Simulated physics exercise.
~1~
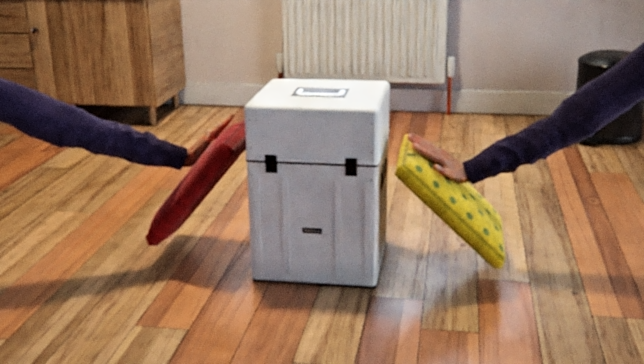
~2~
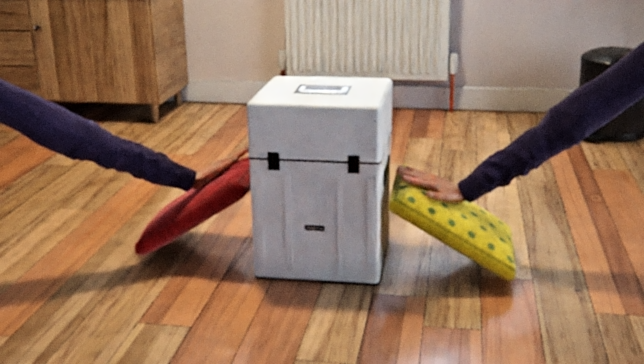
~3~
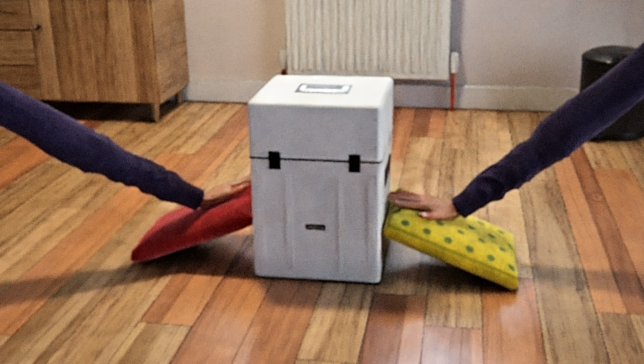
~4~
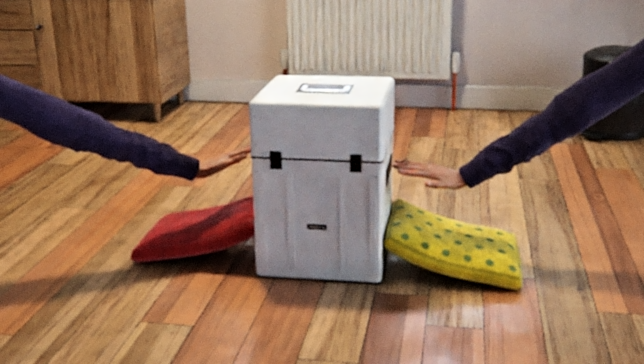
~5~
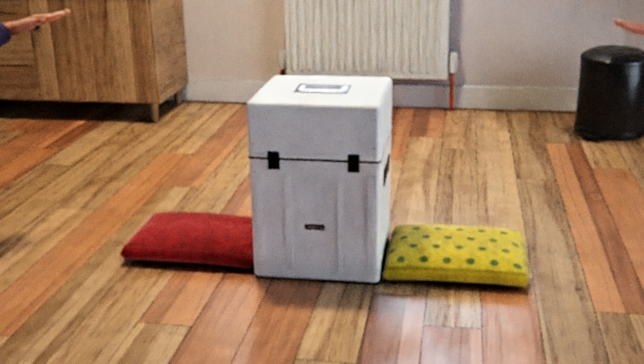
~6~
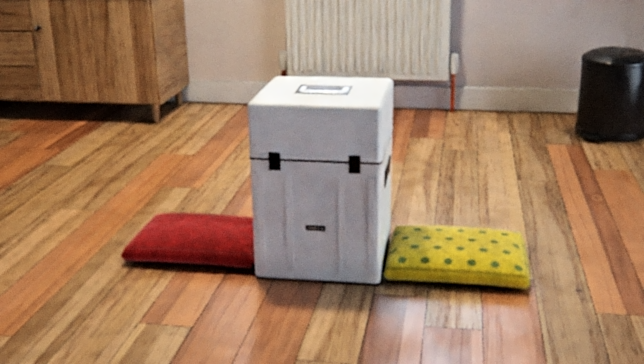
A red pillow and a yellow pillow with green dots lean at a slant on either side of a white chest on a wooden floor, red on the left and yellow on the right, each with a hand on it. The hands lower as both pillows tip further down, their slant growing shallower. The hands then lift off and draw away to the sides, while the pillows sink the rest of the way. With the arms gone from view, both pillows lie flat beside the chest, which has stayed in its place.
